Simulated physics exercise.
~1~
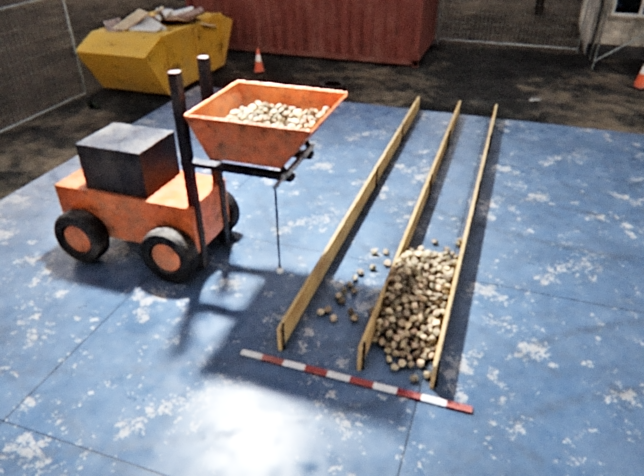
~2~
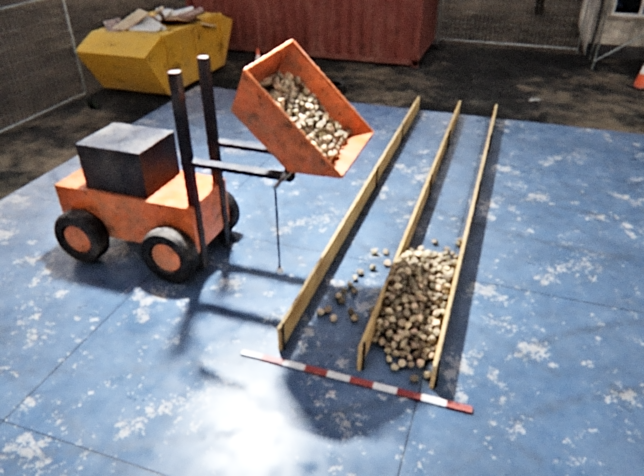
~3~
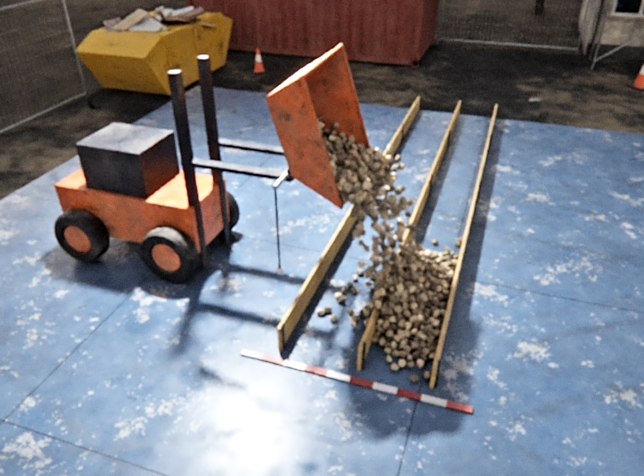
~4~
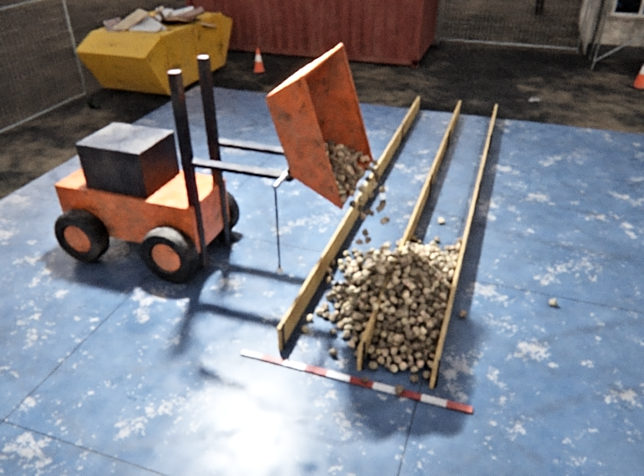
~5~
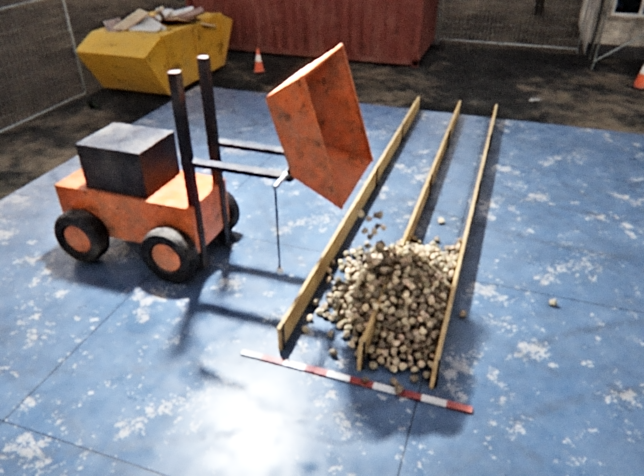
An orange forklift with black masts stands at the left of a blue, white-flecked floor, seen from above, holding an orange skip of pale stones. Three wooden boards run side by side to its right, with a heap already lying between the right-hand two and a red and white striped staff across their near ends. Behind are a yellow container and a red one. The skip tips steeply to the right, and its stones slide toward the lip. They pour over the boards, spreading across both bays and burying part of the middle board. The skip ends empty, still tilted, above a broader heap.
